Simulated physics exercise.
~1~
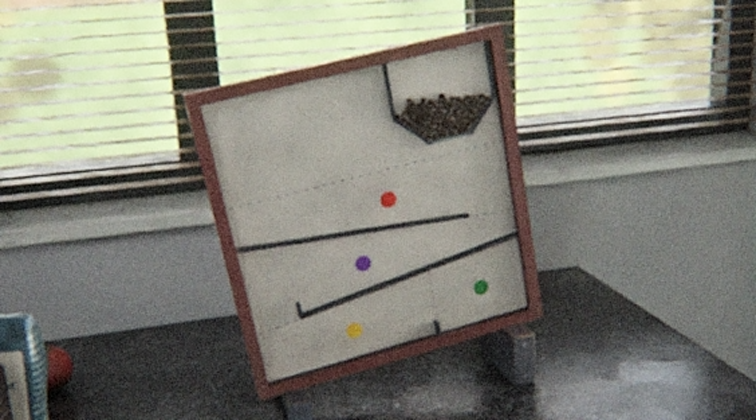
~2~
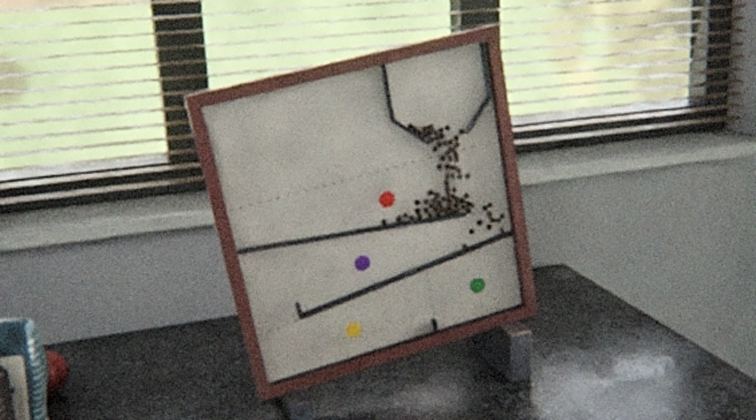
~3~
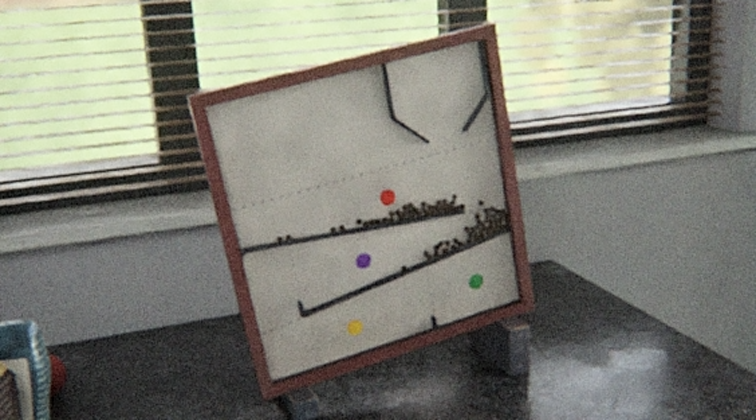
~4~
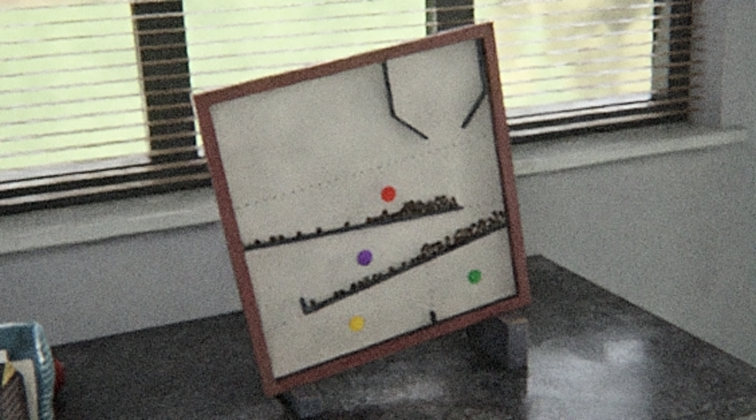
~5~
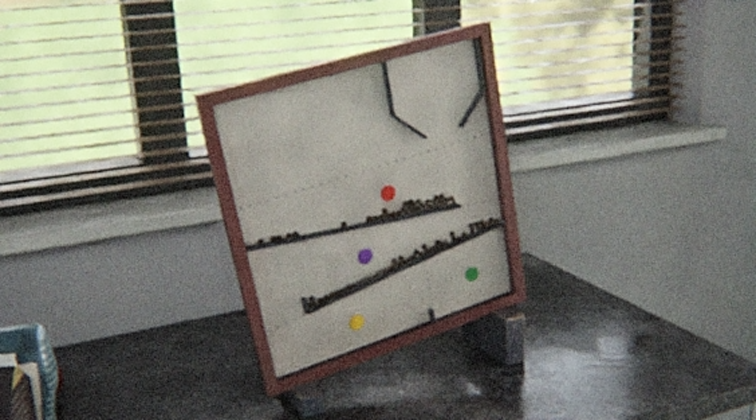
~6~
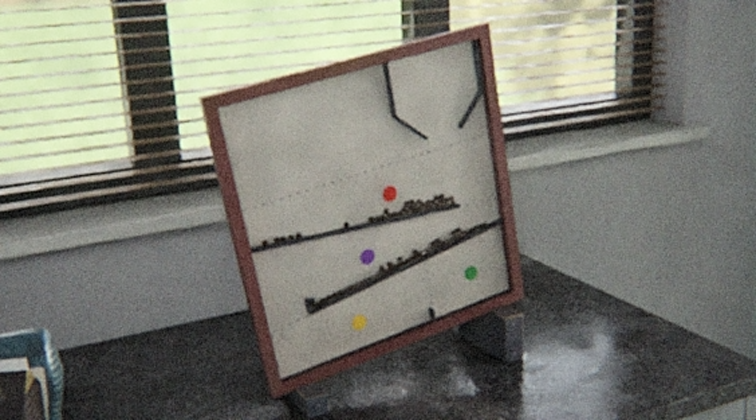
On a dark tabletop by a blinded window, dark beads pouring from a hopper in a tilted case, settling along two sloping ledges.
